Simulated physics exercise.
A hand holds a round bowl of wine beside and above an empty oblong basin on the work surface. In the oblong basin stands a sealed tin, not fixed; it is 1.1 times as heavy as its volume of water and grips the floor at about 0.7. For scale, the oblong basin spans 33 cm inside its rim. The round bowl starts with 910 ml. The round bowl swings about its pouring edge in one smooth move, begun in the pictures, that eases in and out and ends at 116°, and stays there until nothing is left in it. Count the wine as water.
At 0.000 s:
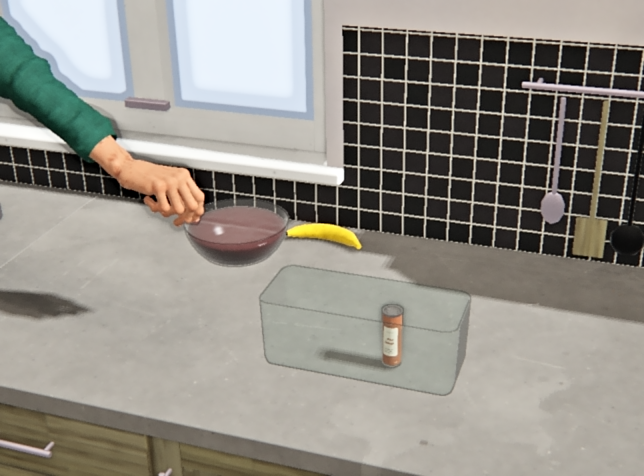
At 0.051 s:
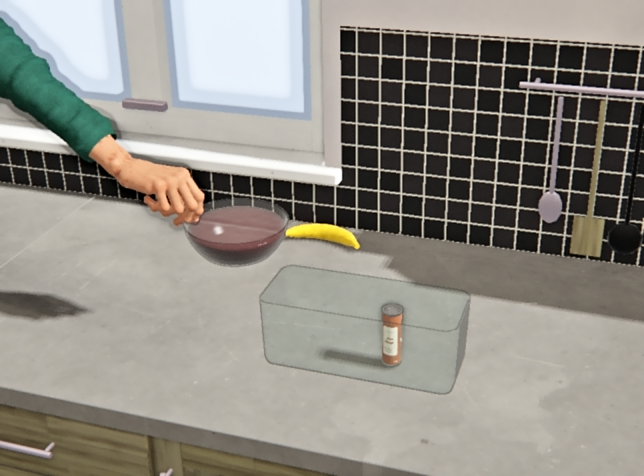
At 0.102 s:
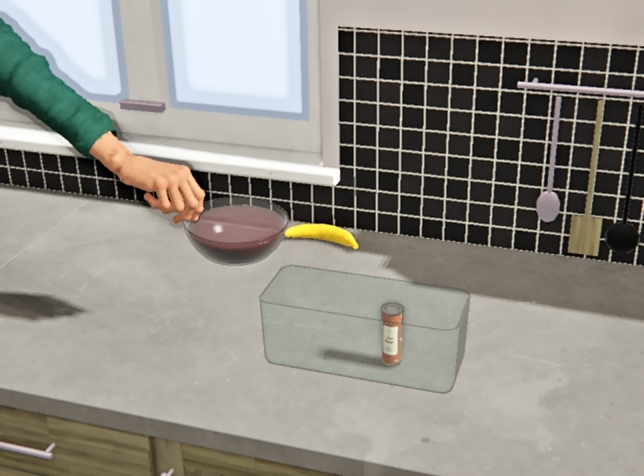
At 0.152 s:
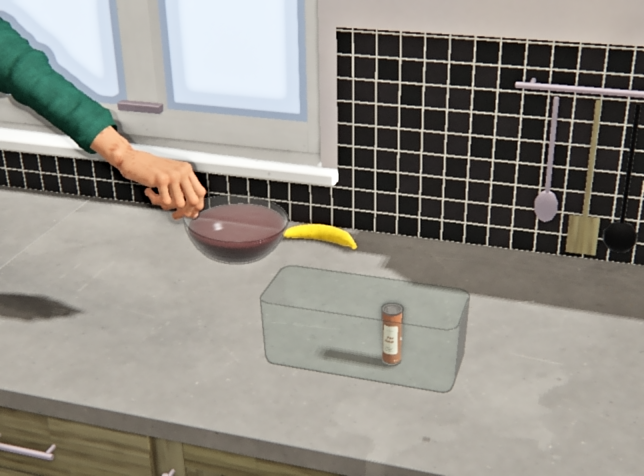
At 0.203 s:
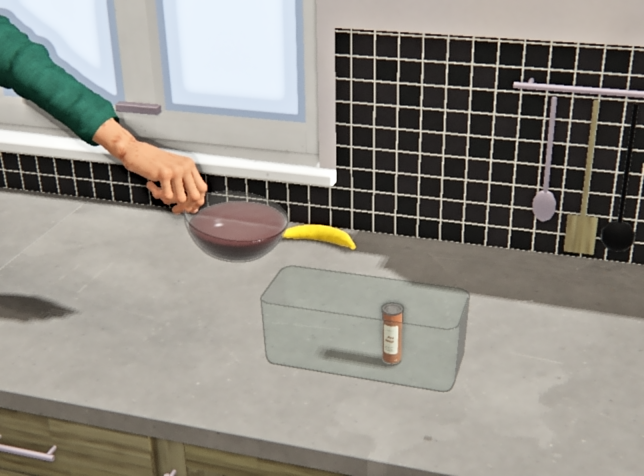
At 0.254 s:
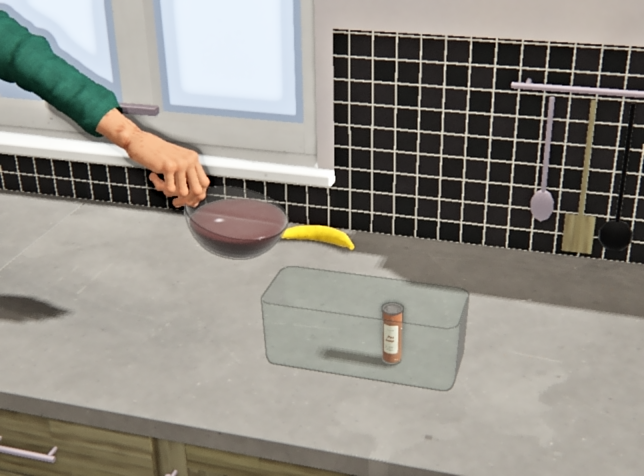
The footage shows a hand in a green sleeve holding a round bowl of dark red liquid beside a banana, above a clear oblong basin containing a small tin, then slowly tilting the bowl slightly to the right.
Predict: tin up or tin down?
The tin stays up.
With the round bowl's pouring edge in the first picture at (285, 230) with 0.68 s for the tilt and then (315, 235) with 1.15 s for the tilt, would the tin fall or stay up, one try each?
First it falls; then it stays up.
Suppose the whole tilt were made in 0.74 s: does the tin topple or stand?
The tin topples.
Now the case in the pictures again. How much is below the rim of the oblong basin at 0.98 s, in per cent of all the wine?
Some 92 per cent.
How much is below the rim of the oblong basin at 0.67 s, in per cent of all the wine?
Near 22 in a hundred.
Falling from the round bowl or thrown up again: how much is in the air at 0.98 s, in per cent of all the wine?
About 3 per cent.
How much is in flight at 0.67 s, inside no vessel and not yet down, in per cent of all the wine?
Near 48 in a hundred.
Then, 0.67 s in, the tilt is 73° and 30 per cent is still to pour; the tin stands where it began.
Then, 0.98 s in, the tilt is 110° and 0 per cent is still to pour; the tin stands where it began.
Then, 1.30 s in, the tilt is 116° and 0 per cent is still to pour; the tin stands where it began.
Then, 1.65 s in, the tilt is 116° and 0 per cent is still to pour; the tin stands where it began.
Finally, the tin stands where it began.
